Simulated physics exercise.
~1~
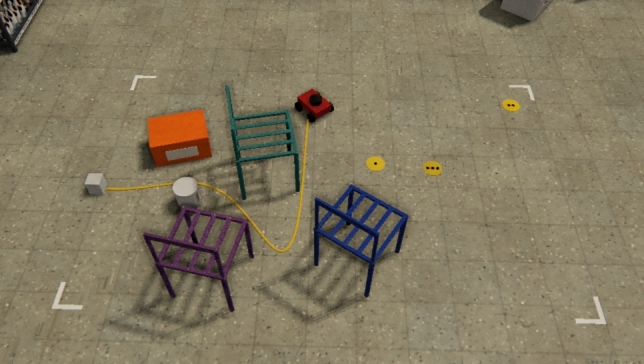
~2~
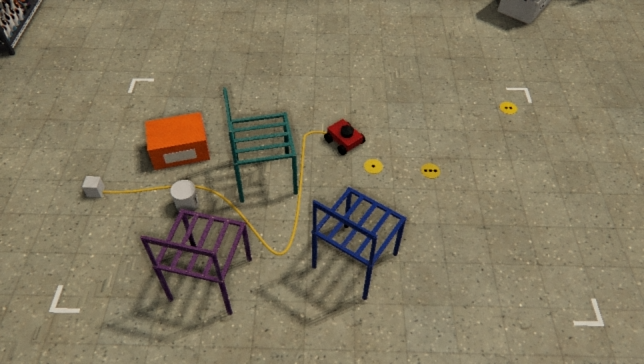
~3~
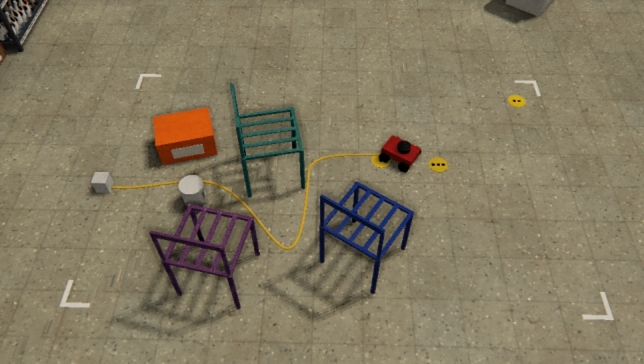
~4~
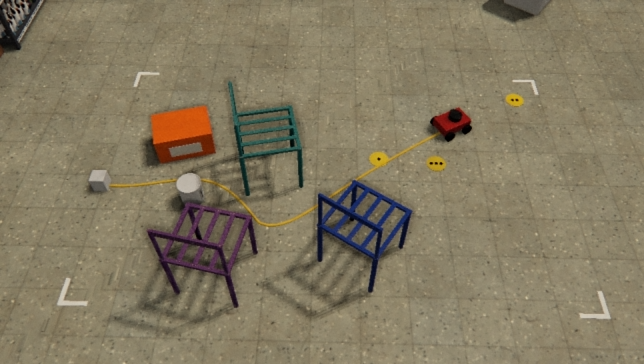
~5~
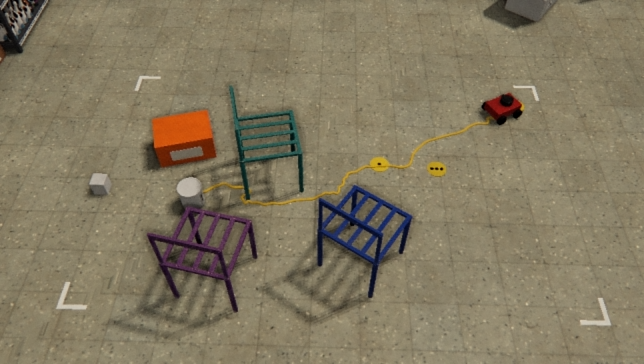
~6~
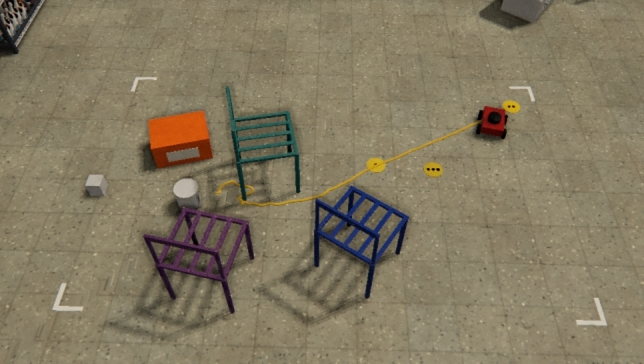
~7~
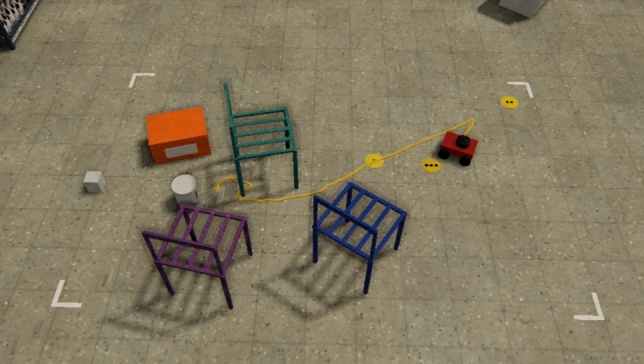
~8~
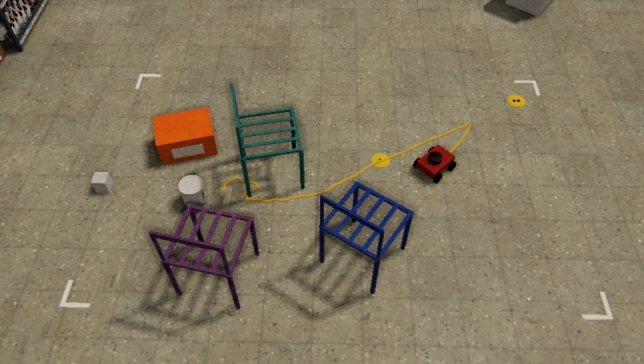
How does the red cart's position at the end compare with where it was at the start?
It starts just right of the teal chair's upper part and ends farther right and lower down, over the yellow mark with three dots.
